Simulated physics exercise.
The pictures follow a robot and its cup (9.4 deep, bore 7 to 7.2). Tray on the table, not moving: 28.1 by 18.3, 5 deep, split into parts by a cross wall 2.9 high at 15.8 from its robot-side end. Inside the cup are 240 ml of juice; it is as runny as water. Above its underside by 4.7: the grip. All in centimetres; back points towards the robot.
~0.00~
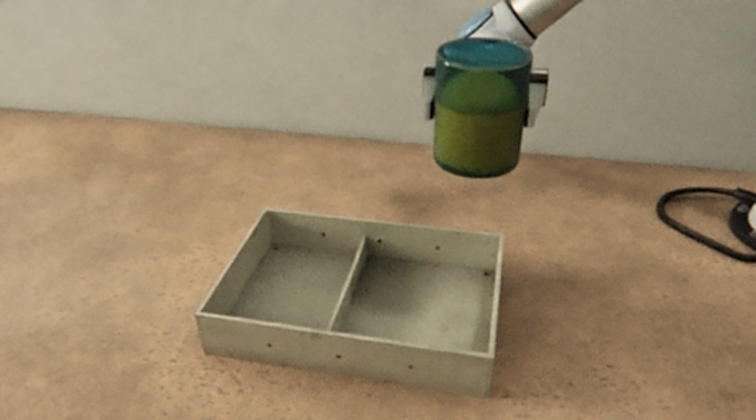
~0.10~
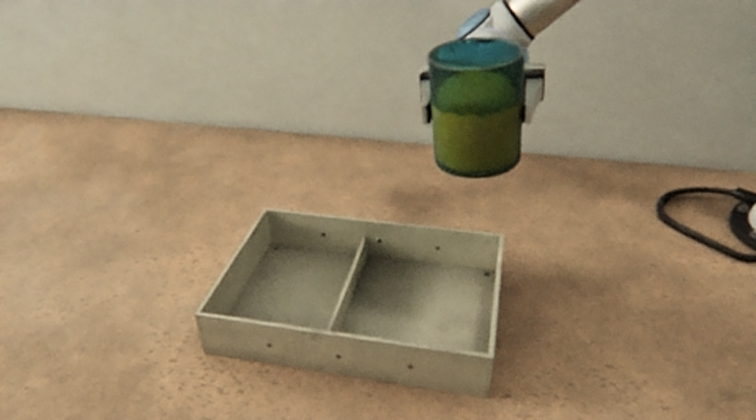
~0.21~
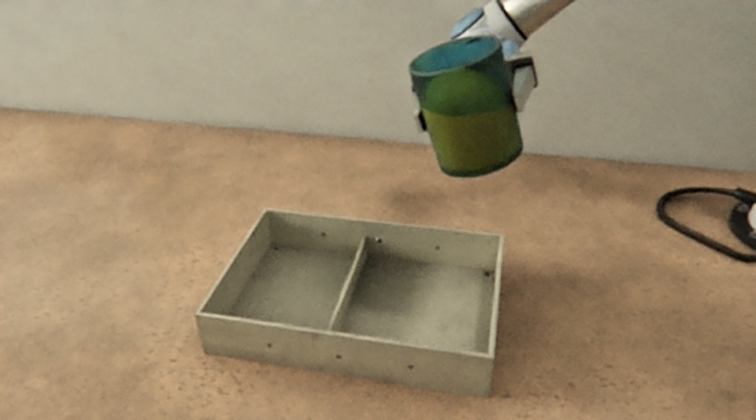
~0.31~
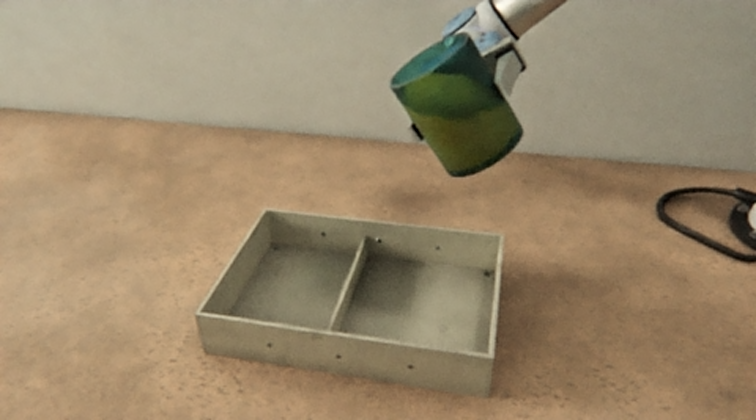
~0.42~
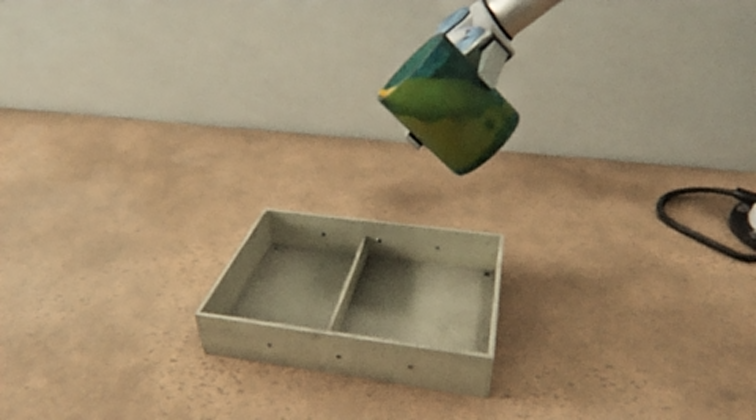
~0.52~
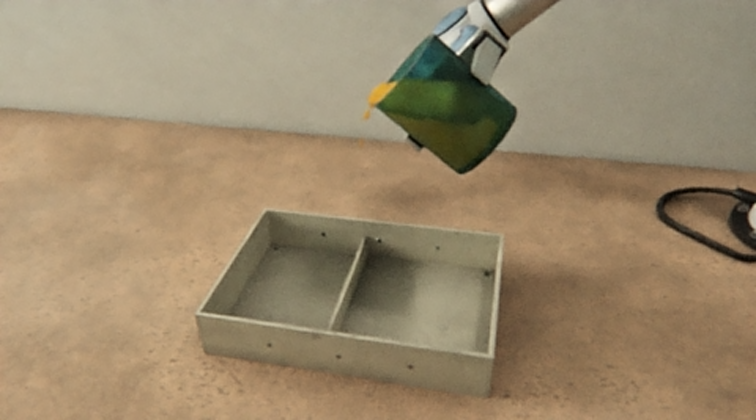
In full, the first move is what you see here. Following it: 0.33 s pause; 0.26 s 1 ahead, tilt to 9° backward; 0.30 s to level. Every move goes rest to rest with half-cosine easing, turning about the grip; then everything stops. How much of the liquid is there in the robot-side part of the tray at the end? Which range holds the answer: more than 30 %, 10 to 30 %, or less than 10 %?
The range is less than 10 %.
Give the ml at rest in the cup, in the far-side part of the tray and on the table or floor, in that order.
Approx. 230 / 5 / 0 ml, in that order.
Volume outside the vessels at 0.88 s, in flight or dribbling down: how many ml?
It comes to close to 5 ml.
After 0.88 s, tilted 50° forward, liquid up to 26 above the table; 230 ml in the cup, 5 ml in the robot-side part, 5 ml in the far-side part, 5 ml in the air or running down outside.
After 1.23 s, tilted 6° backward, liquid up to 26 above the table; 230 ml in the cup, 10 ml in the robot-side part, 5 ml in the far-side part.
After 1.61 s, level, liquid up to 27 above the table; 230 ml in the cup, 10 ml in the robot-side part, 5 ml in the far-side part.
After 2.41 s, level, liquid up to 26 above the table; 230 ml in the cup, 10 ml in the robot-side part, 5 ml in the far-side part.
At rest, 230 ml in the cup, 10 ml in the robot-side part, 5 ml in the far-side part. That is 3 % in the robot-side part of the tray.
